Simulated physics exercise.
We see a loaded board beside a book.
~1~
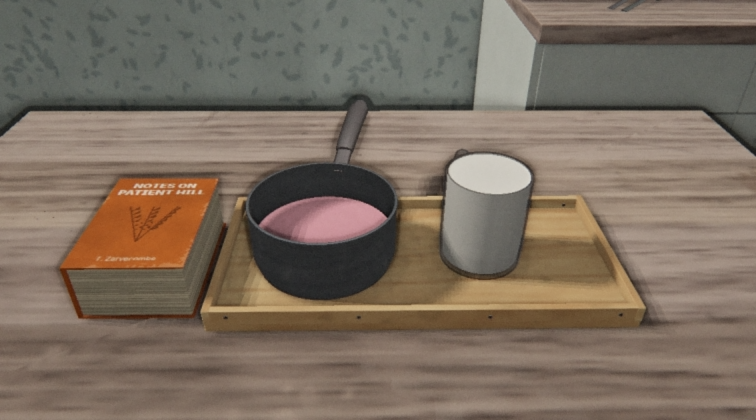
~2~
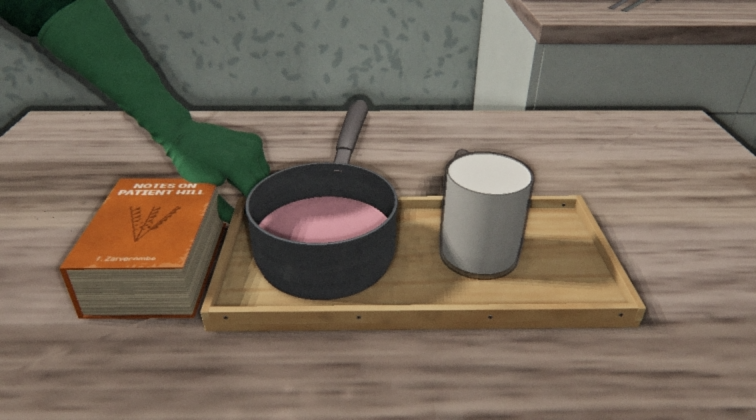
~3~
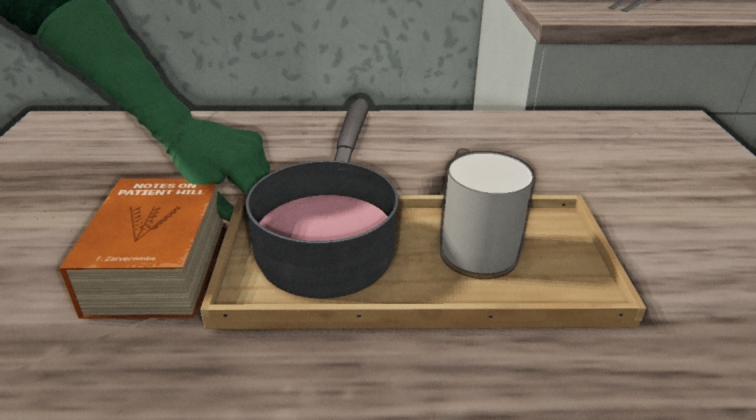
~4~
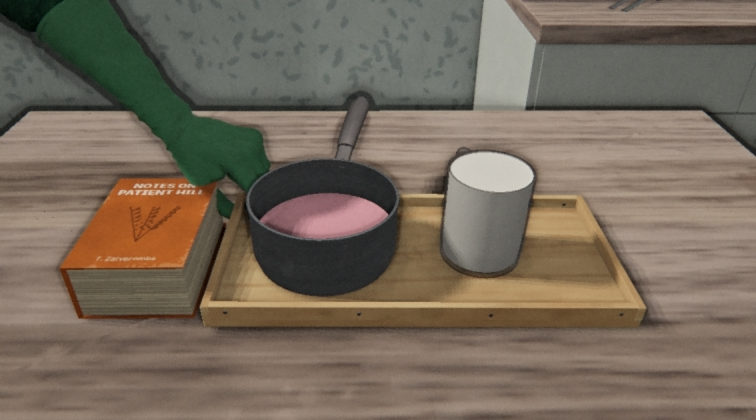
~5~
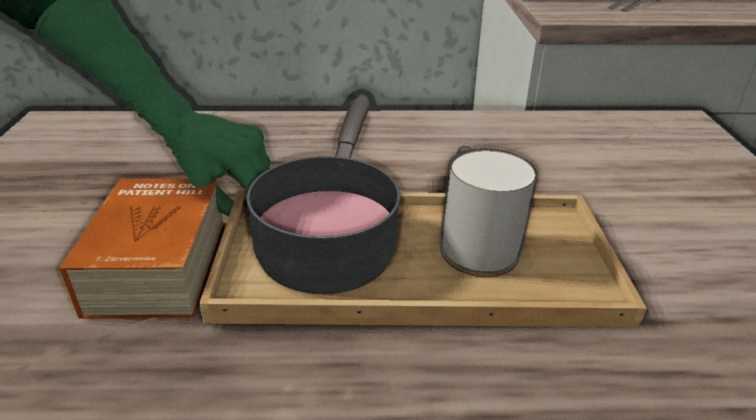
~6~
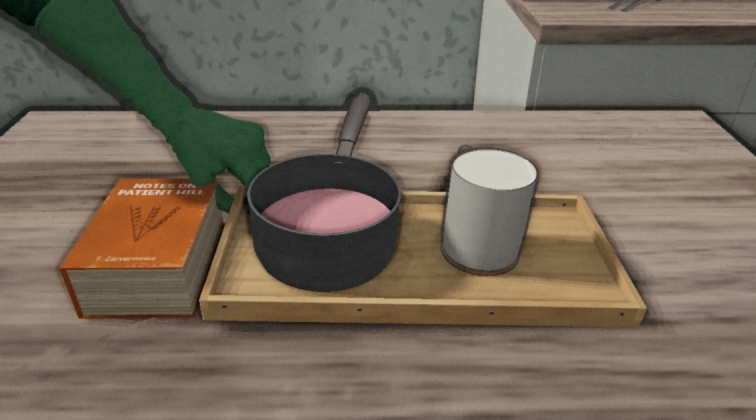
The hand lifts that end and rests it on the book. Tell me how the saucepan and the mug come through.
The saucepan holds; the mug loses some.
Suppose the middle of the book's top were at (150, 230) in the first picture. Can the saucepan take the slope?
Then: Is safe.
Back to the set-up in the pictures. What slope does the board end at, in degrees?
Roughly 10°.
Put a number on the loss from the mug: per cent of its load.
Some 4 per cent.
Shortly, the board slopes by about 6°; saucepan, none is lost; mug, it has lost some.
Then, the board slopes by about 11°; saucepan, none is lost; mug, it has lost some.
At the finish, the board slopes by about 10°, resting on the book; saucepan, none is lost; mug, it has lost some.
